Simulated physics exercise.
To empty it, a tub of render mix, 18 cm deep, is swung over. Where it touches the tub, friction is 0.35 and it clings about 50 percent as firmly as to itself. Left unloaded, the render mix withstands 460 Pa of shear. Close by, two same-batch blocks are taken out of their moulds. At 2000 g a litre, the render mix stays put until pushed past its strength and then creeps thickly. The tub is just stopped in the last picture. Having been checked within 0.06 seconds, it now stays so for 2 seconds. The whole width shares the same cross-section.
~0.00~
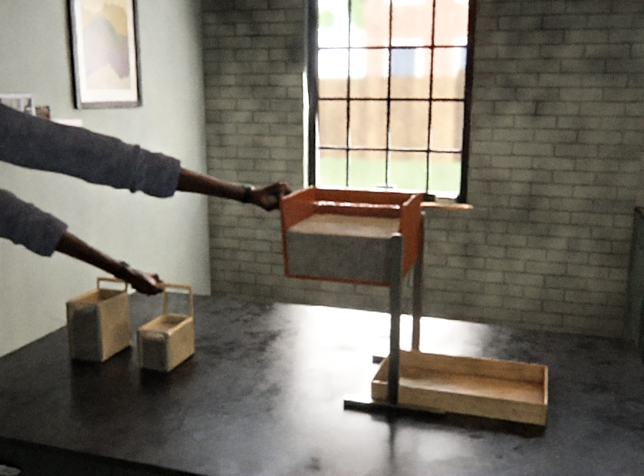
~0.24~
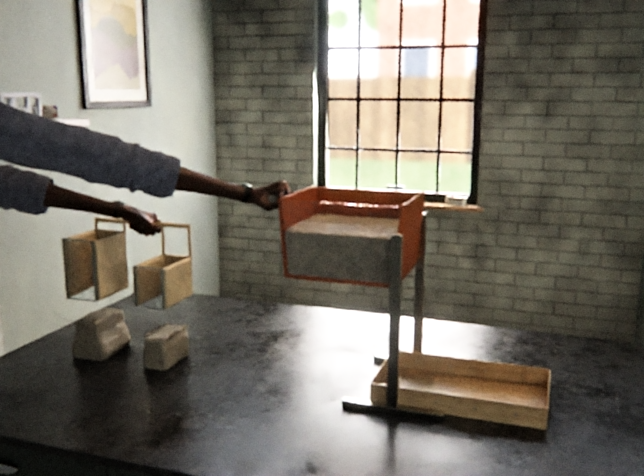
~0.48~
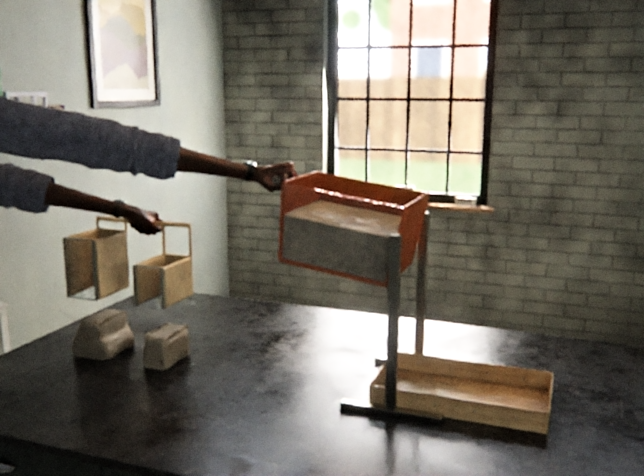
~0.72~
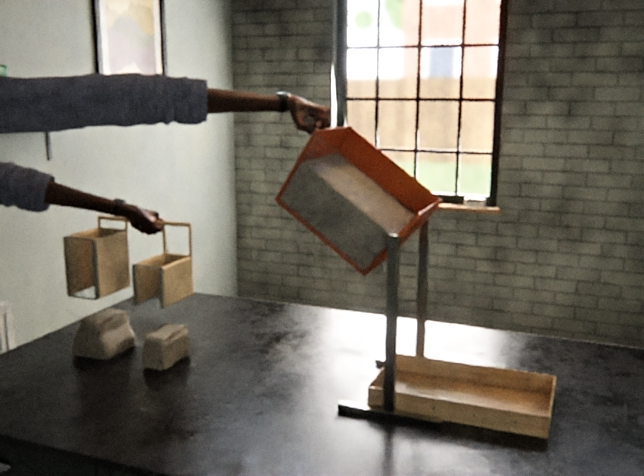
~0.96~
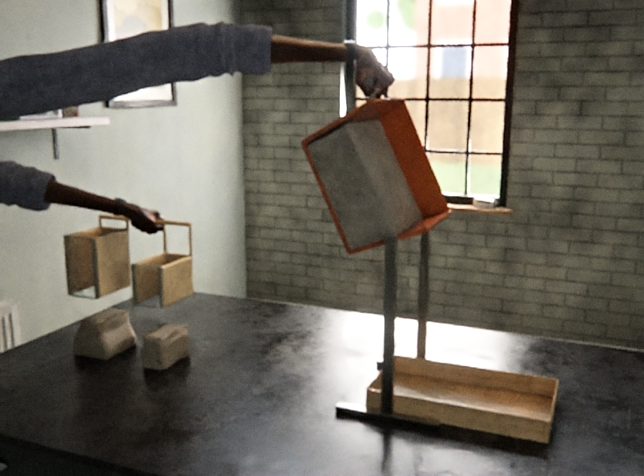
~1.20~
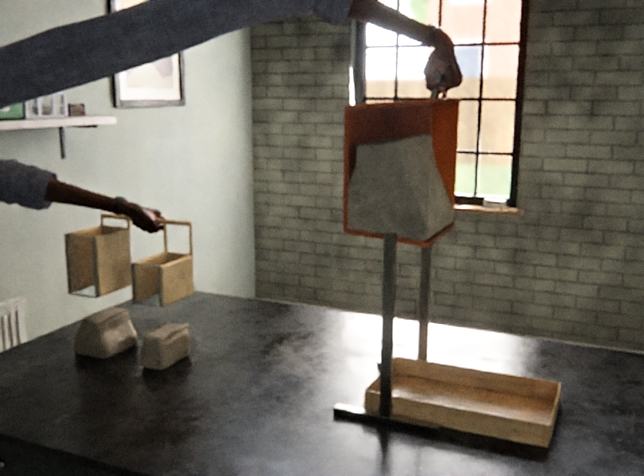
Hands lifting two small wooden moulds off grey blocks, then tilting an orange tub of grey mix onto its side above a tray.
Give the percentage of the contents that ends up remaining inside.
I would say roughly 41 per cent remains inside.
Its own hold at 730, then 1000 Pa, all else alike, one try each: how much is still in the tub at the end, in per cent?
Result: 50 % for the first case, 40 % for the second.
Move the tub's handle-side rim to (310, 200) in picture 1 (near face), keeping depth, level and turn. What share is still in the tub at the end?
Then about 60 %.
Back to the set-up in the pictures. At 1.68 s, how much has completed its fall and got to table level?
35 %.
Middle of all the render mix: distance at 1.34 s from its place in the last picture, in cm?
It has moved close to 6 cm.
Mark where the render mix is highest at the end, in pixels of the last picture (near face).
Around (373, 196).
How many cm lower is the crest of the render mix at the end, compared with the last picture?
12 cm.
After 1.34 s, the tub is at 90 degrees and holds 81 %.
After 1.51 s, the tub is at 90 degrees and holds 50 %.
After 1.68 s, the tub is at 90 degrees and holds 41 %.
After 1.85 s, the tub is at 90 degrees and holds 41 %.
After 3.20 s, the tub is at 90 degrees and holds 41 %.
